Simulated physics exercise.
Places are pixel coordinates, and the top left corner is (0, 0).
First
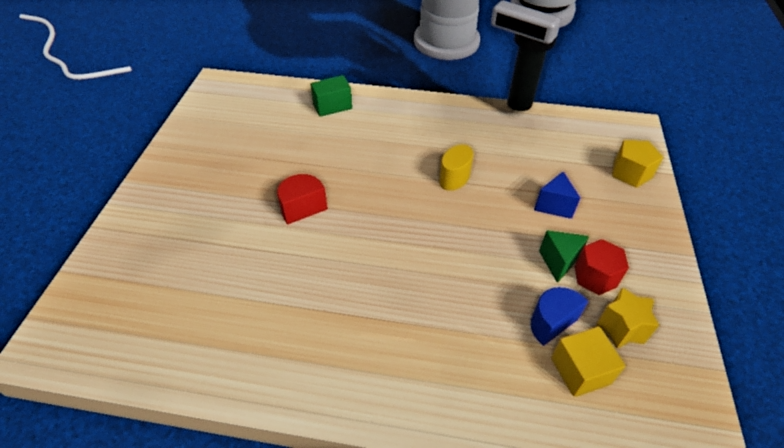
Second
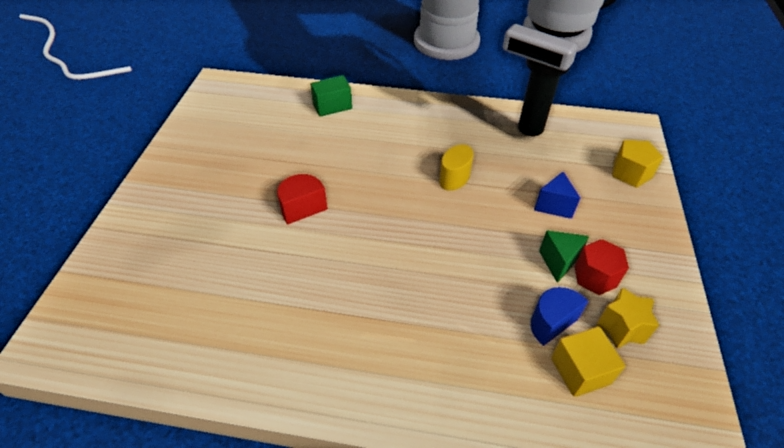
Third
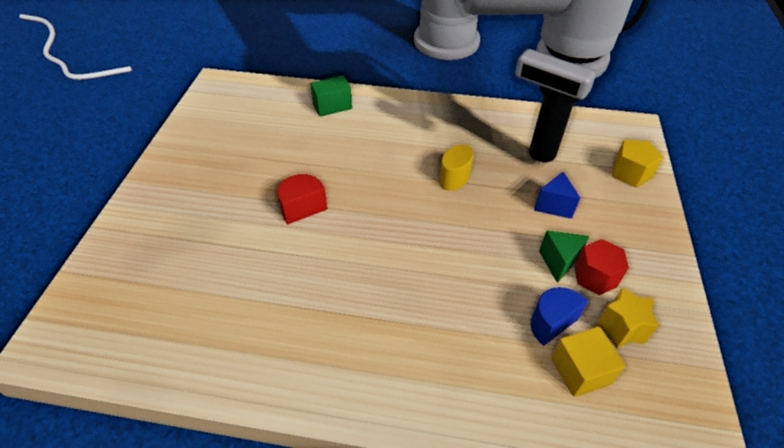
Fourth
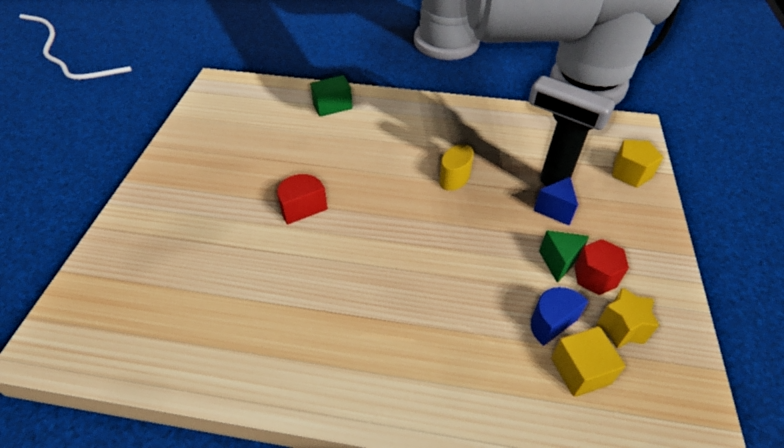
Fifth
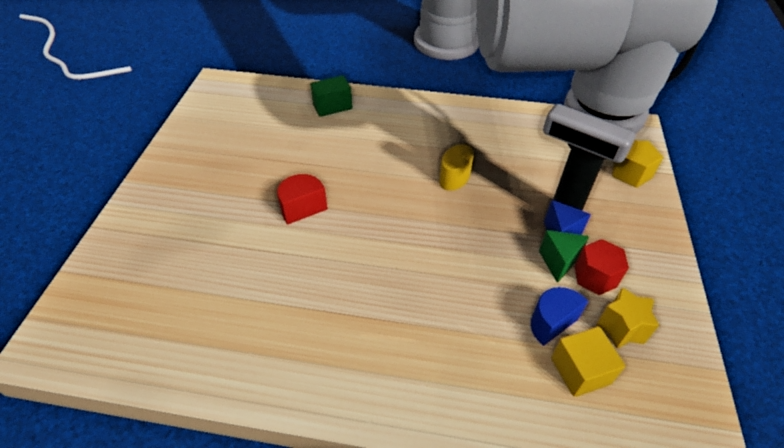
On a wooden board scattered with colored blocks, a robot arm lowered its black peg toward the viewer, reached the blue triangular block, and pushed it a short way up to the green triangular one.
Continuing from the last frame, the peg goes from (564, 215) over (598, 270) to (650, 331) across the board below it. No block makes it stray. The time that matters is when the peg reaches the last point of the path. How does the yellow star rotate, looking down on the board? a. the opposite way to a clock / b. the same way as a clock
It's a.
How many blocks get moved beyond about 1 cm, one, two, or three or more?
Displaced: Three or more.
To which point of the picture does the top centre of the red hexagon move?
It is going to be at (617, 312).
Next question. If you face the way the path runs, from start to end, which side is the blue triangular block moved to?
The answer is right.
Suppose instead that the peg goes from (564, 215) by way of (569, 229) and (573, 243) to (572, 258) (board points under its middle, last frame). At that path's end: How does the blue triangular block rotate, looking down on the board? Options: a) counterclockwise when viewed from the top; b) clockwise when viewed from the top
That would be b.
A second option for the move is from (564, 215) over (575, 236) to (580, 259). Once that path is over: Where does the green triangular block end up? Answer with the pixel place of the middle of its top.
For the centre of its top, I'd go with (562, 261).
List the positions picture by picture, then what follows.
Tip of the peg (520, 104), middles of tops, green triangular block (568, 242), blue triangular block (562, 186), red hexagon (606, 256), yellow star (635, 309), in the first frame.
Peg (531, 128), nothing pushed, in the second frame.
Peg (542, 154), nothing pushed, in the third frame.
Peg (554, 180), blue triangular block (563, 190), in the fourth frame.
Peg (567, 207), green triangular block (568, 242), blue triangular block (568, 214), red hexagon (606, 256), yellow star (635, 309), in the fifth frame.
On the path given first. One third of the way, peg (589, 242); green triangular block (565, 257), turned 15° anticlockwise; blue triangular block (566, 235), turned 30° clockwise; red hexagon (608, 261).
Two thirds of the way, peg (620, 281); green triangular block (564, 258); blue triangular block (565, 236), turned 35° clockwise; red hexagon (617, 298), turned 55° clockwise; yellow star (641, 336), turned 50° anticlockwise.
At the end, peg (656, 324); green triangular block (564, 258); blue triangular block (565, 236), turned 35° clockwise; red hexagon (617, 312), turned 80° clockwise; yellow star (645, 350), turned 45° anticlockwise.
